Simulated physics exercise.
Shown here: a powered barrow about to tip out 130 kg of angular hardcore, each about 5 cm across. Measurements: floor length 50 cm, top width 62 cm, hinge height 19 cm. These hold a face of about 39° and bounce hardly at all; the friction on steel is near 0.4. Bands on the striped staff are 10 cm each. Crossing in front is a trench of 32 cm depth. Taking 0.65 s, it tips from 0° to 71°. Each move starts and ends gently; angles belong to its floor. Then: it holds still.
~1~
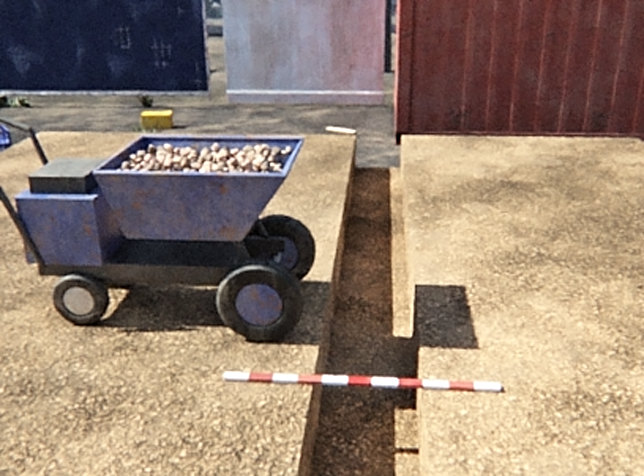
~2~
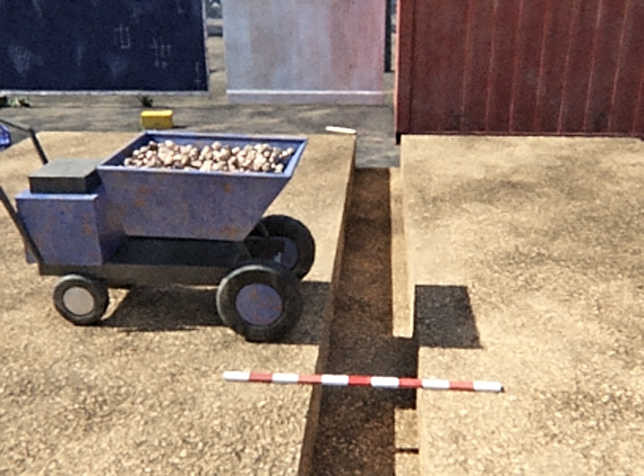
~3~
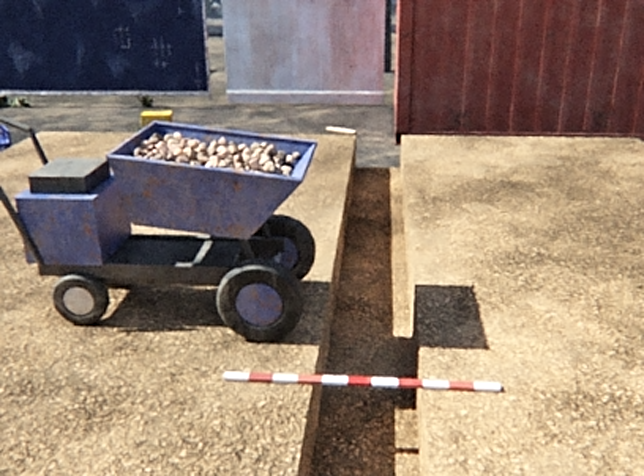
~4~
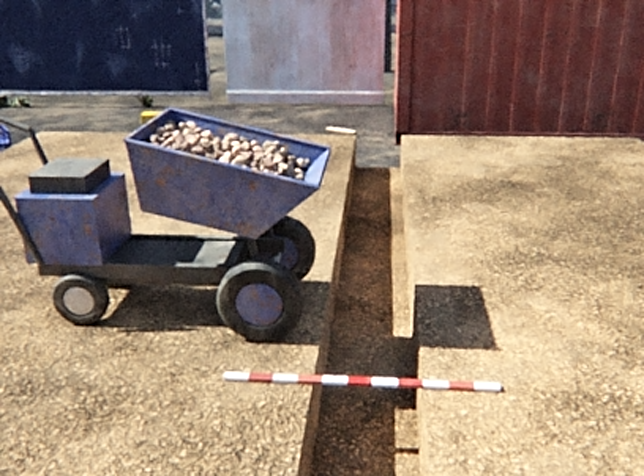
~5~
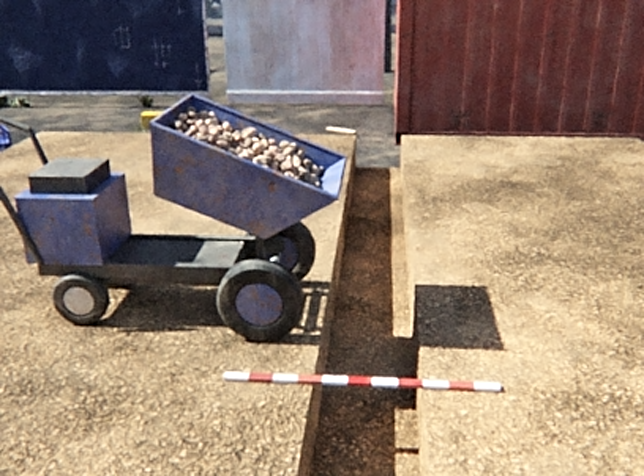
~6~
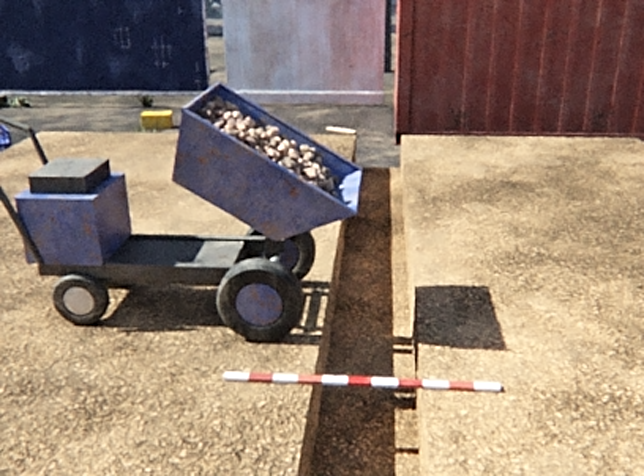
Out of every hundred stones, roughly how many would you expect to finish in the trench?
Close to 25 in every hundred.
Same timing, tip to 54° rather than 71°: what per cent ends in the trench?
Then about 5 per cent.
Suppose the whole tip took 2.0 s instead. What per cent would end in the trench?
Estimate: About 45 %.
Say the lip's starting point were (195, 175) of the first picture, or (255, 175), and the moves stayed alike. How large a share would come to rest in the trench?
First some 85, then 45 per cent.
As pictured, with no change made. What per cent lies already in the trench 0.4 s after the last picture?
Roughly 0% by that time.
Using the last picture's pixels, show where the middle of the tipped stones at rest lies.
I'd put it close to (456, 313).
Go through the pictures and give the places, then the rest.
In the first picture, lip at (286, 176), floor tilted 0°, highest stones at (184, 156).
In the second picture, the tray is at 2°, its lip at (291, 177); the top of the load is at (170, 154).
In the third picture, the tray is at 6°, its lip at (302, 181); the top of the load is at (172, 144).
In the fourth picture, the tray is at 13°, its lip at (319, 188); the top of the load is at (181, 132).
In the fifth picture, the tray is at 22°, its lip at (338, 199); the top of the load is at (198, 118).
In the sixth picture, the tray is at 31°, its lip at (356, 214); the top of the load is at (217, 109).
Then, 0.2 s after the last picture the floor is at 60°, 100 % in the tray; the foremost stones are at (386, 242).
Then, 0.4 s after the last picture the floor is at 71°, 71 % in the tray, 2 % in the trench, 26 % past the trench; the foremost stones are at (487, 318).
Then, 0.8 s after the last picture the floor is at 71°, 30 % in the tray, 7 % in the trench, 64 % past the trench; the foremost stones are at (629, 298).
Then, 2.8 s after the last picture the floor is at 71°, 13 % in the tray, 25 % in the trench, 62 % past the trench; the foremost stones are past the picture's edge.
